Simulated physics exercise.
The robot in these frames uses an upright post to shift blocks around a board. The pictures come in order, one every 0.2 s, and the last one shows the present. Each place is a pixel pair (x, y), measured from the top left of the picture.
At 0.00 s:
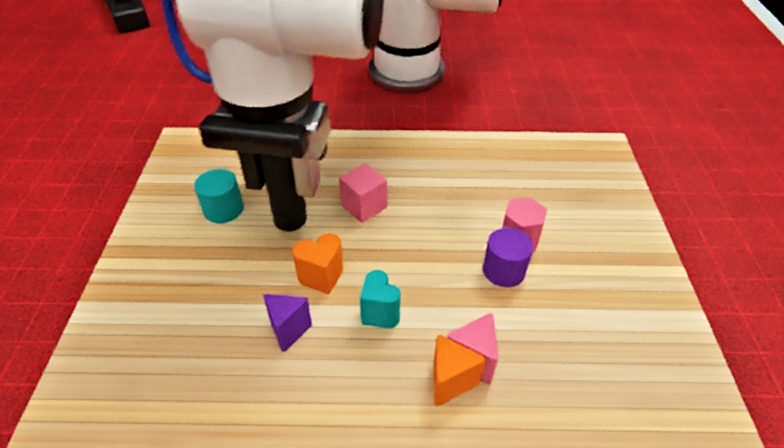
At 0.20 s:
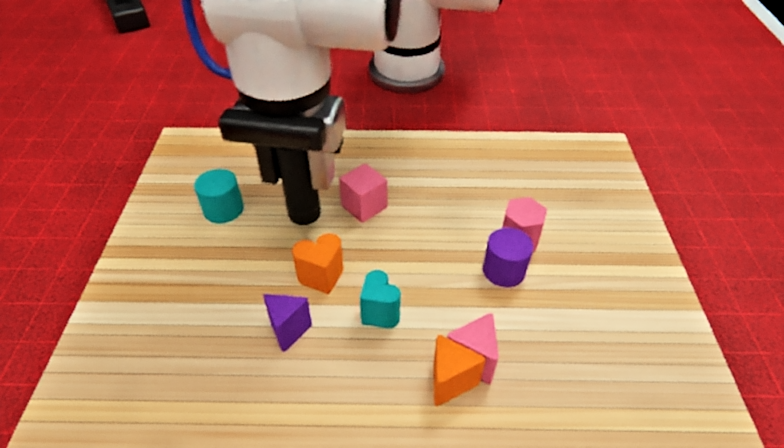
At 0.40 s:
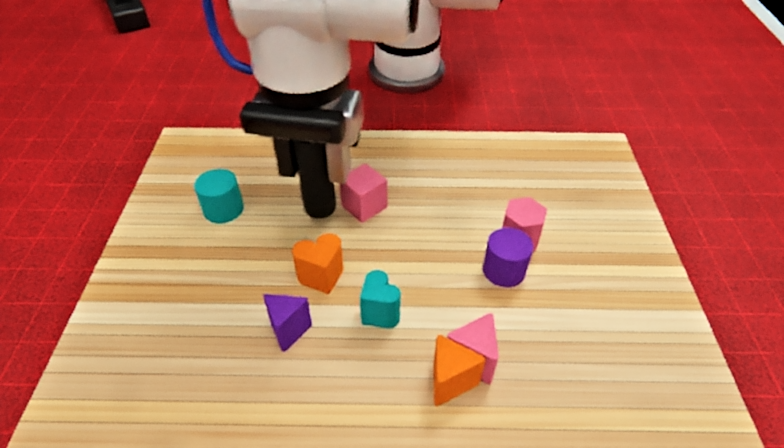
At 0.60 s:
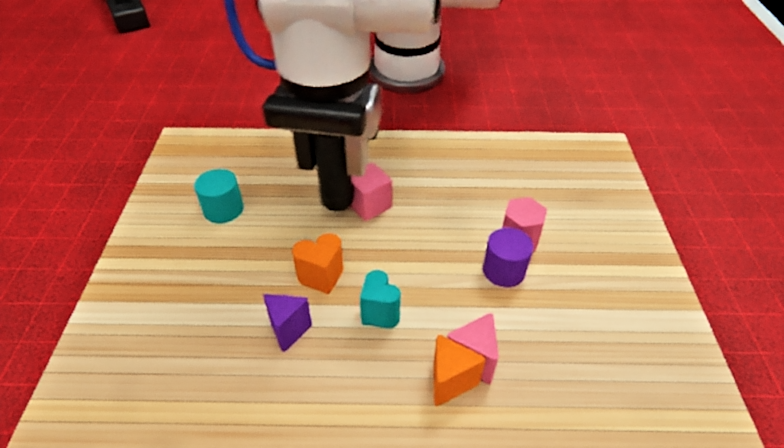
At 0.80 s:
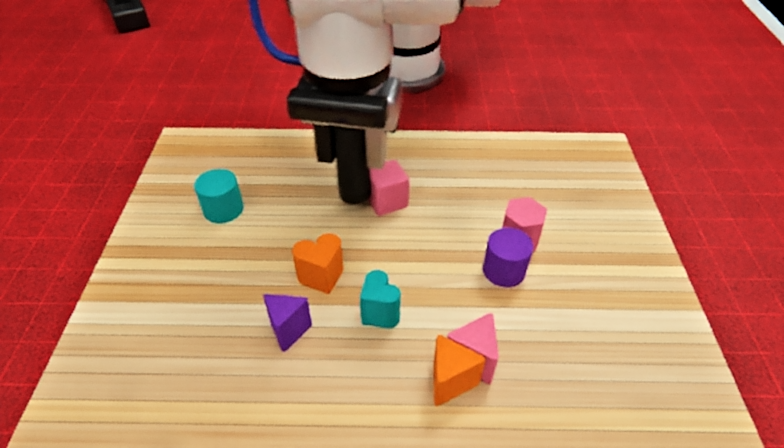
On a wooden board, a robot's black post moves right and nudges a pink block.
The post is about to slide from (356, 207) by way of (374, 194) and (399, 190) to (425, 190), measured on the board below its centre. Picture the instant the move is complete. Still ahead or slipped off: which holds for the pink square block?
My prediction: In front.
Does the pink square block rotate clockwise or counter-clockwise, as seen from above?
In a top view, it turns clockwise.
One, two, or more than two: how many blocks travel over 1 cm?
Moved: Just one.
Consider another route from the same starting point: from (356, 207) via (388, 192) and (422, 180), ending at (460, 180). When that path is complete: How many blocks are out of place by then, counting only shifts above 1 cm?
Displaced: One.
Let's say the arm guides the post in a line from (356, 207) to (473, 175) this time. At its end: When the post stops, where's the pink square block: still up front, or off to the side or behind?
Still in front.
The first path, step by step. Halfway along, post (388, 177); pink square block (421, 165), turned 45° clockwise.
At the end, post (426, 177); pink square block (460, 164), turned 35° clockwise.
